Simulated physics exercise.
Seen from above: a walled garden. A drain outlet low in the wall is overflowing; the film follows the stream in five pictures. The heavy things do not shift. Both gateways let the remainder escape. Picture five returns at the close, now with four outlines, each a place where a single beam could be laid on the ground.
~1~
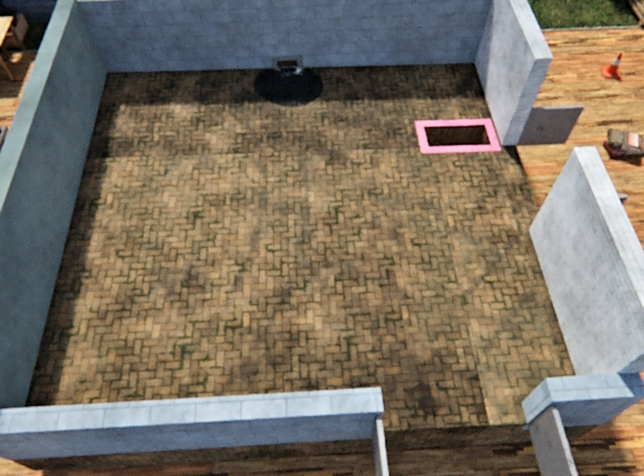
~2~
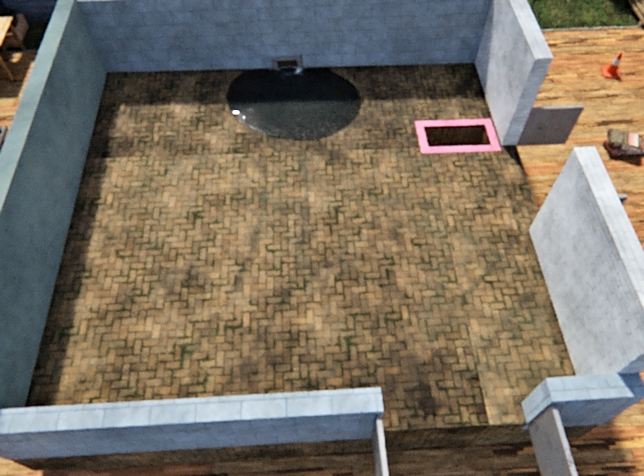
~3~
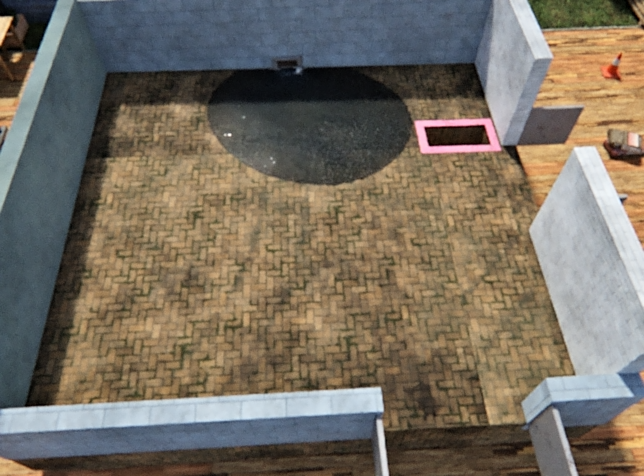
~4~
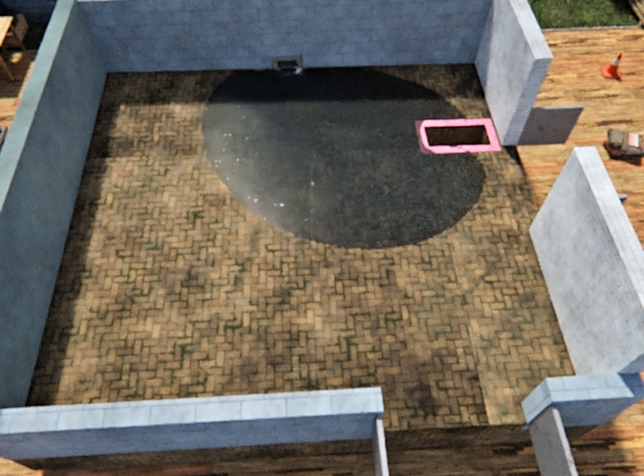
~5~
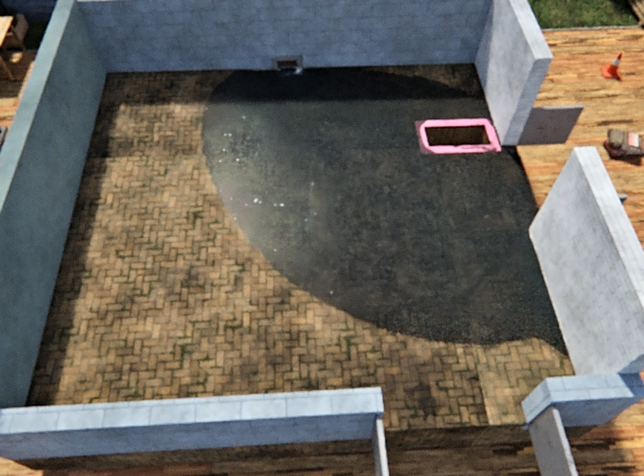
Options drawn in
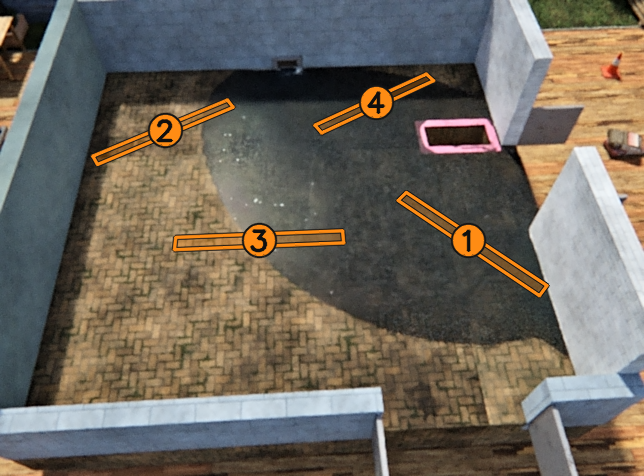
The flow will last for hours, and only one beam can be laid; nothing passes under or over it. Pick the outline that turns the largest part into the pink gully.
Spot 4.
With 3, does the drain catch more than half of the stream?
No.
In orange, 1 from (402, 196) to (543, 290); 2 from (95, 160) to (230, 103); 3 from (175, 243) to (343, 236); 4 from (318, 129) to (429, 77).
With 1, about 21 % of the stream goes into the pink gully, about 79 % out by the gates.
With 2, about 21 % of the stream goes into the pink gully, about 79 % out by the gates.
With 3, about 21 % of the stream goes into the pink gully, about 79 % out by the gates.
With 4, about 28 % of the stream goes into the pink gully, about 72 % out by the gates.
